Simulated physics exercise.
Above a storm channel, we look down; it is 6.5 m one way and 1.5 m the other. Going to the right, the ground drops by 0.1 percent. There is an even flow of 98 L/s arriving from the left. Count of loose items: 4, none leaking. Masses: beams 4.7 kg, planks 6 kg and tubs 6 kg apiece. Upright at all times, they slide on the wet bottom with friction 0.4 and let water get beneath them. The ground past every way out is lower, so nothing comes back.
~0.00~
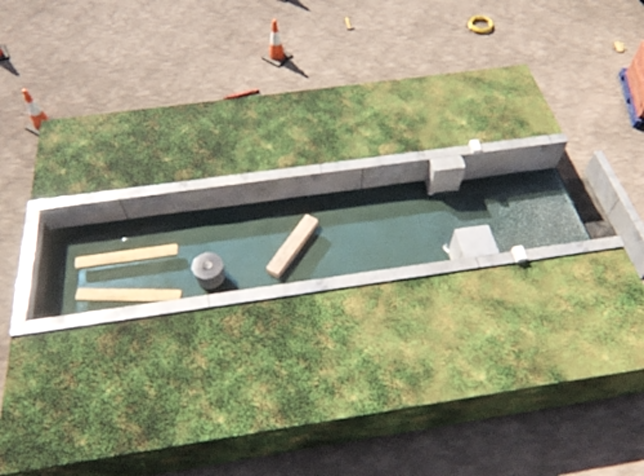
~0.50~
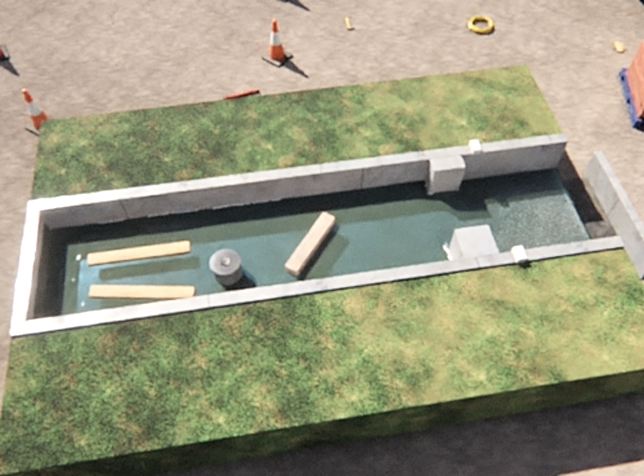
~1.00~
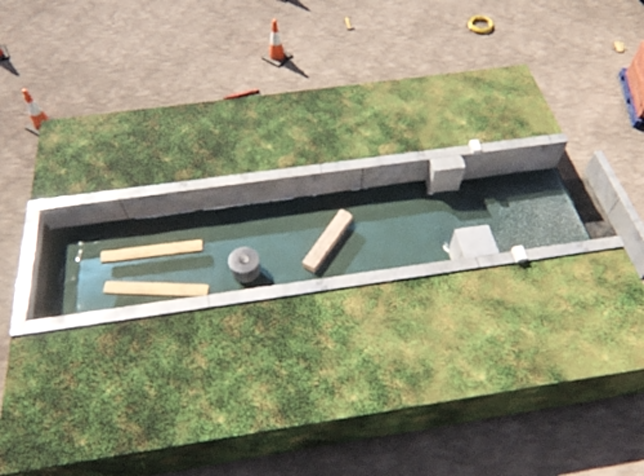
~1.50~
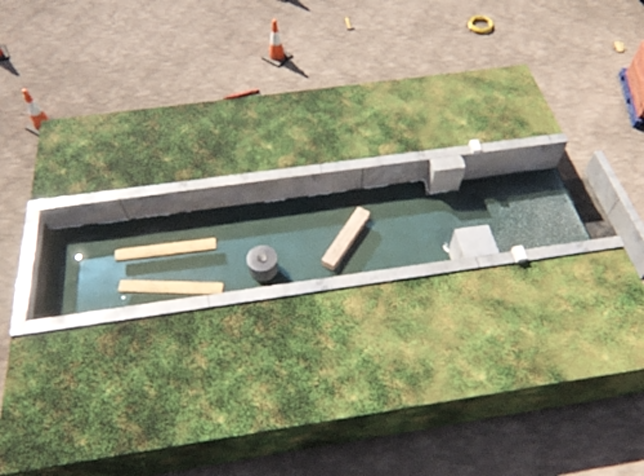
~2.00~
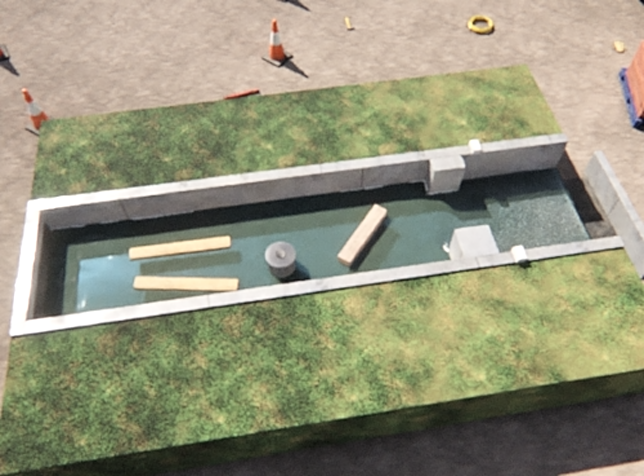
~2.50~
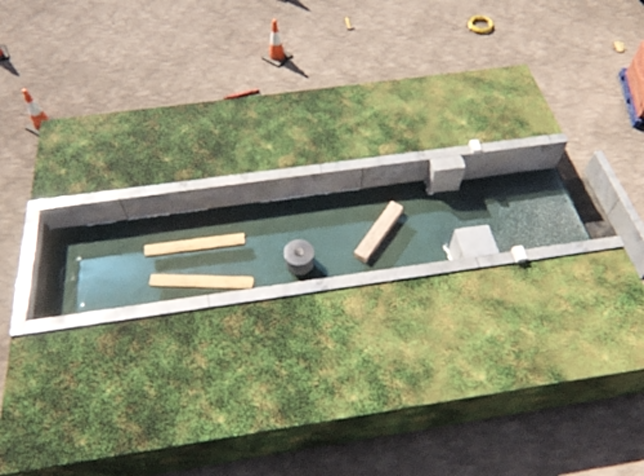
Three pale wooden planks and a round grey tub floated slowly to the right together along a water-filled concrete channel between grassy banks, keeping roughly the same spacing as they drifted.
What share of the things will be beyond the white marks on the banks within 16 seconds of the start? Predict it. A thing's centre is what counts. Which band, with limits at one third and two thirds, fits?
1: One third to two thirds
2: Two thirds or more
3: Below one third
(2) Two thirds or more.
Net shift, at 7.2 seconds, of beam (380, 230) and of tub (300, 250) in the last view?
The first one: Gone out. The second one: 350 cm.
After 3.5 s 0 of 4 are over the mark; 4 afloat.
After 7.2 s 2 of 4 are over the mark; 3 afloat.
After 12.0 s 4 of 4 are over the mark; 0 afloat.
After 16.0 s 4 of 4 are over the mark; 0 afloat.
